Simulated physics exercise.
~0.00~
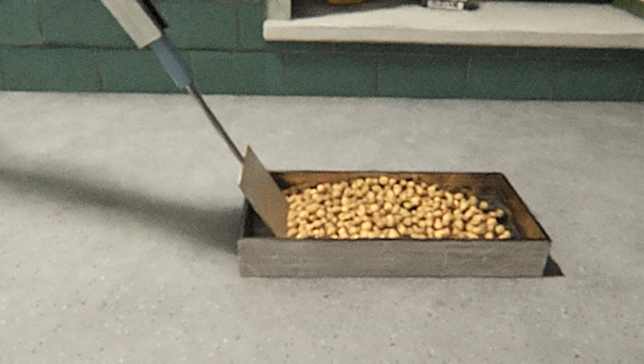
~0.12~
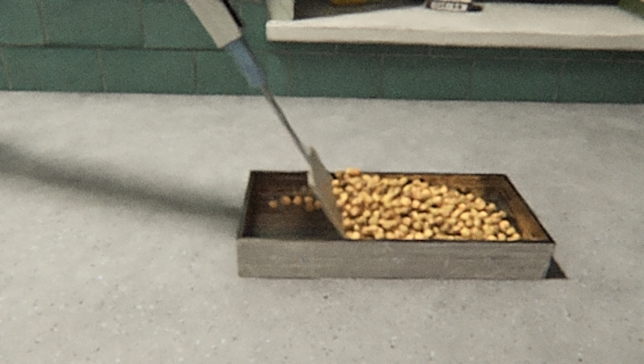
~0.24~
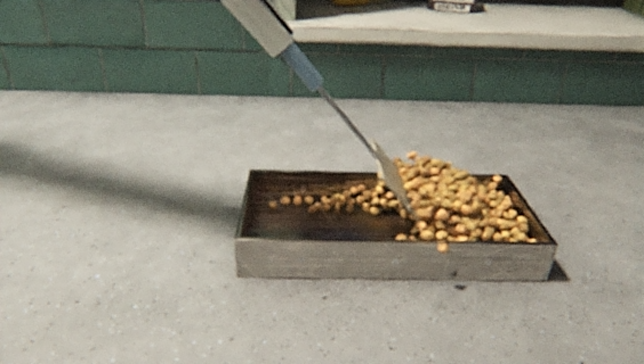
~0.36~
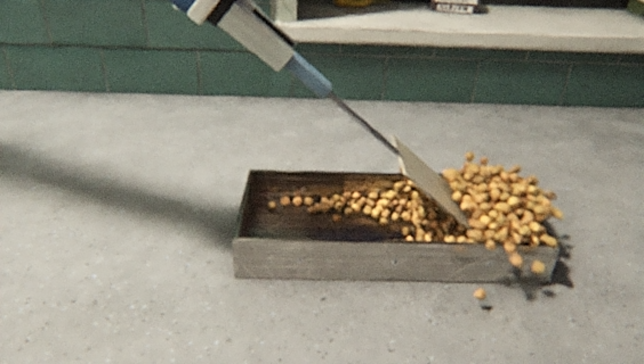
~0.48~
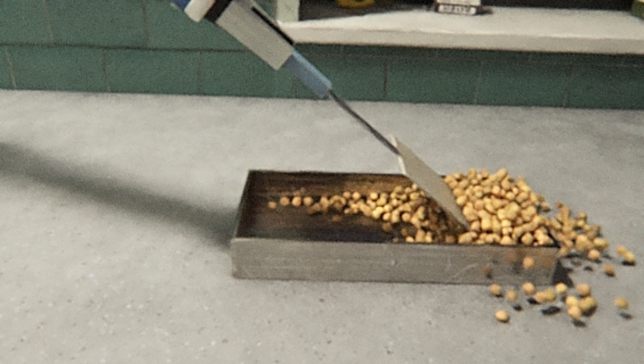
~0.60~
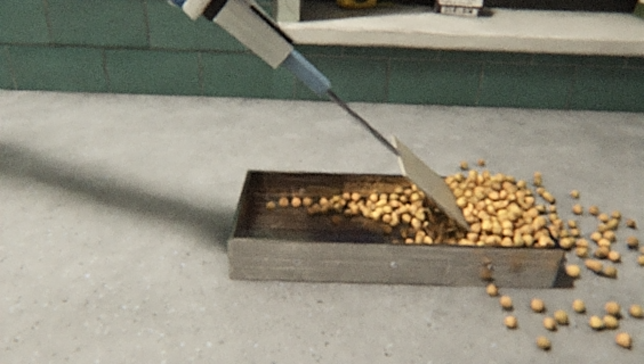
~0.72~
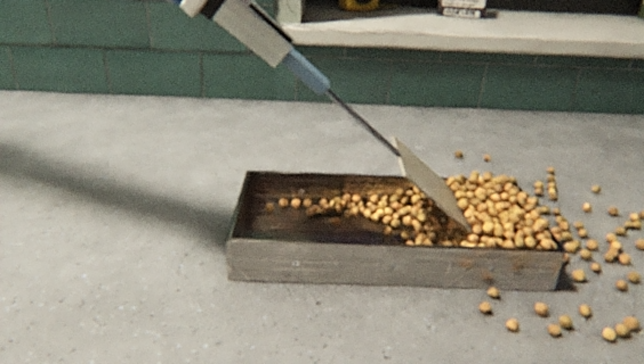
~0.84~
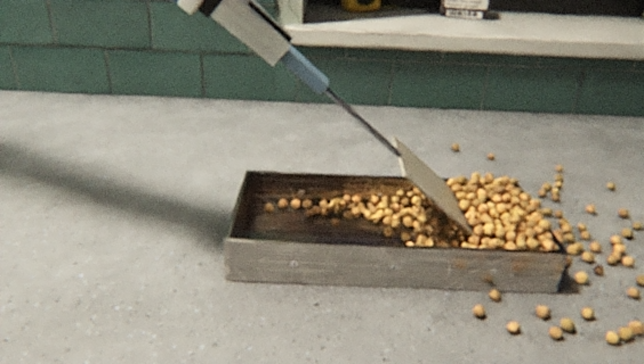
We see a turner push a heap of dried chickpeas rightward through a rectangular roasting tin, tilting as it goes, until some spill over the right end and scatter across the grey surface; the blade then stops, with most chickpeas still in the tin.
